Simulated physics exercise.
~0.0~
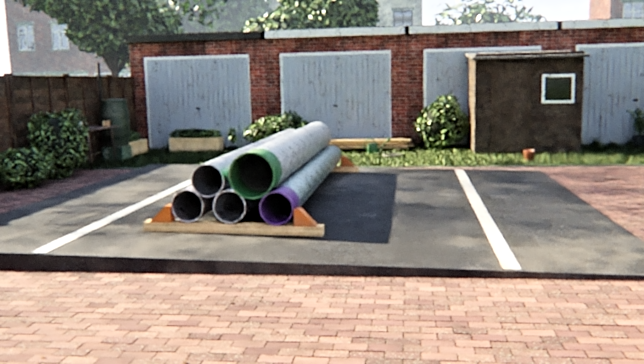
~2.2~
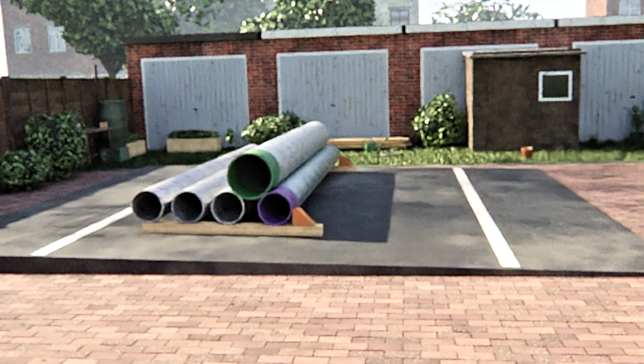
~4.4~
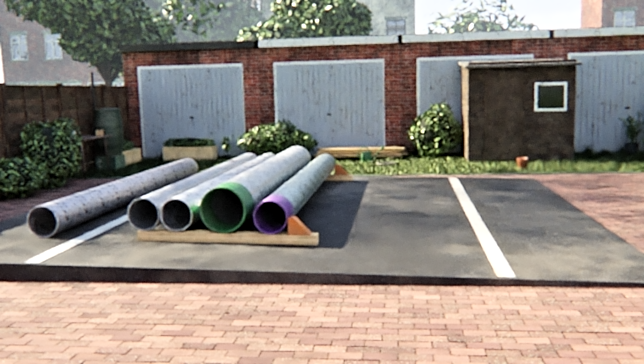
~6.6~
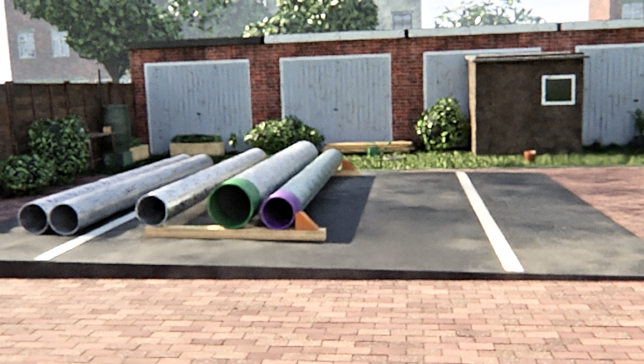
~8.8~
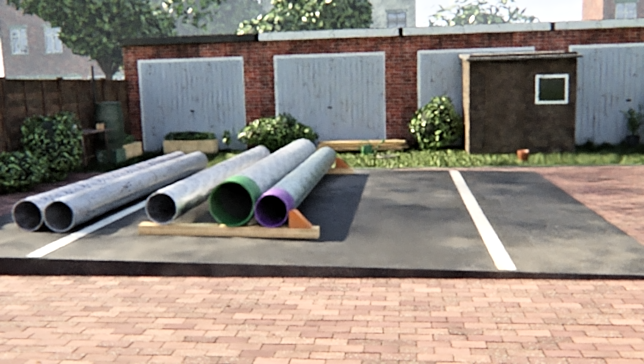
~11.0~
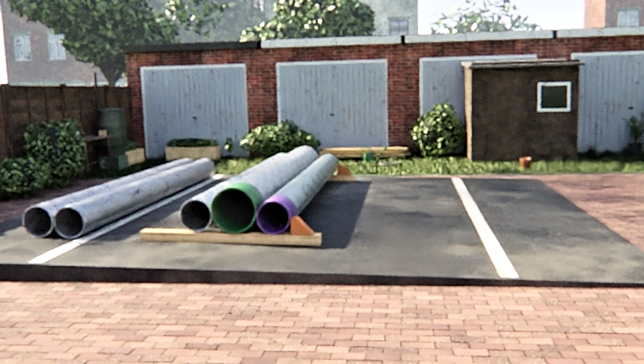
A stack of five grey steel pipes, one with a green rim on top and one with a purple rim at lower right, rests on wooden bearers in an asphalt bay, seen from the front by a slightly swaying camera. Brick garages with pale doors and a brown shed stand behind. The left chock is gone, and the lower pipes spread left. One rolls over the left white line as green drops down beside purple, then another follows. The pipe left of green shifts back against it, leaving three on the bearers and two past the line.
